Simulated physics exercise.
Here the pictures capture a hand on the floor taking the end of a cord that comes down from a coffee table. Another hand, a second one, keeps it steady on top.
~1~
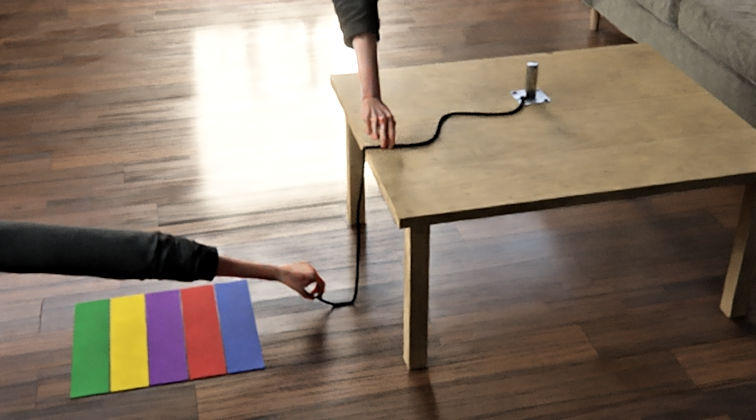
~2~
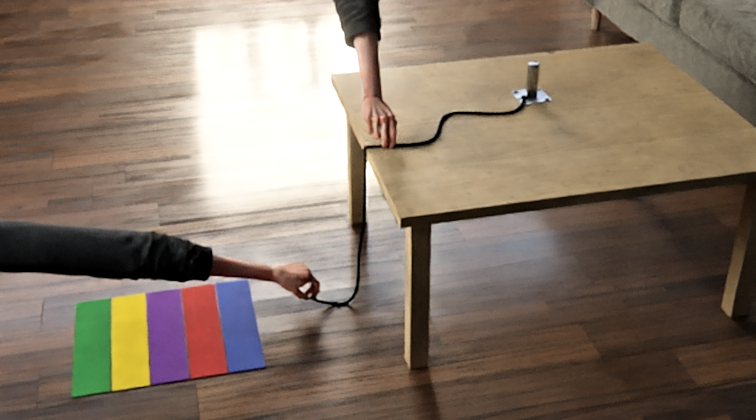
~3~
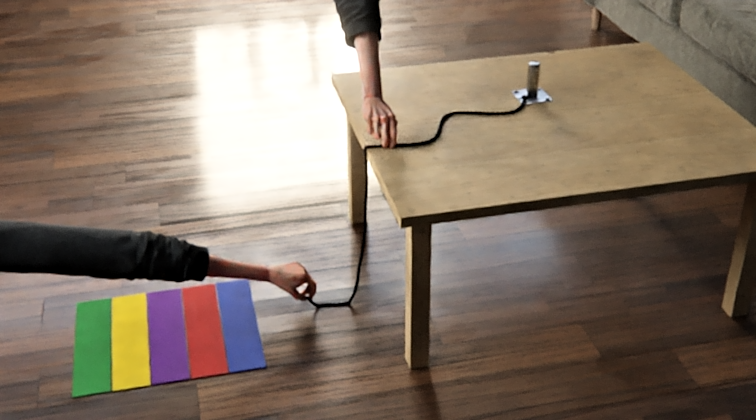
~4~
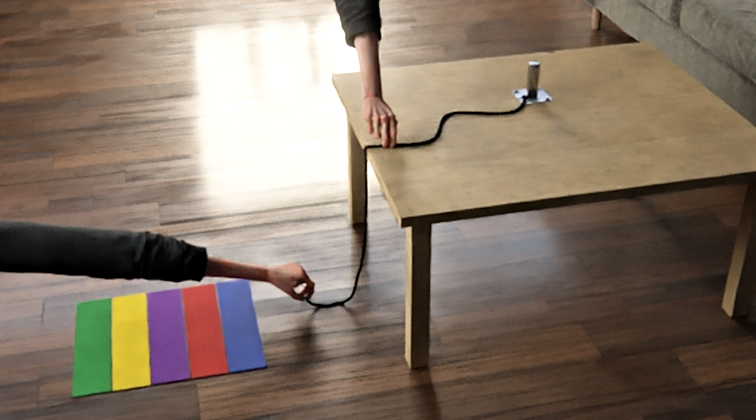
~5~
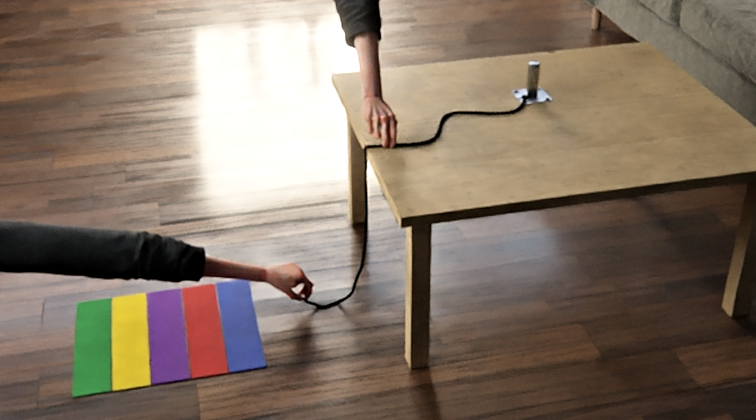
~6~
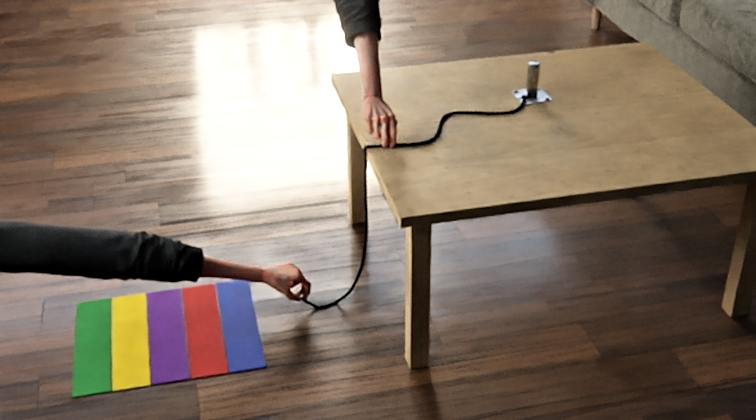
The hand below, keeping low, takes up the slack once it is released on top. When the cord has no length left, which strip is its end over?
The purple strip.
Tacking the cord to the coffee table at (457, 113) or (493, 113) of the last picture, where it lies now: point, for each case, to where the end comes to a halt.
Pixel positions per try: (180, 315); (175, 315).
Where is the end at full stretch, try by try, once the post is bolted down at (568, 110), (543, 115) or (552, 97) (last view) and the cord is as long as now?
Roughly (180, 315), (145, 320) and (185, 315), try by try.
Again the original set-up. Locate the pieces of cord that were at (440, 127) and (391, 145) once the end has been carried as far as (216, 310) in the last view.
Approx. (414, 130); approx. (361, 159).
A little later, end near (216, 310); over red.
Next, end near (181, 315); over purple.
When it is tight, end near (159, 318); over purple. Over purple.
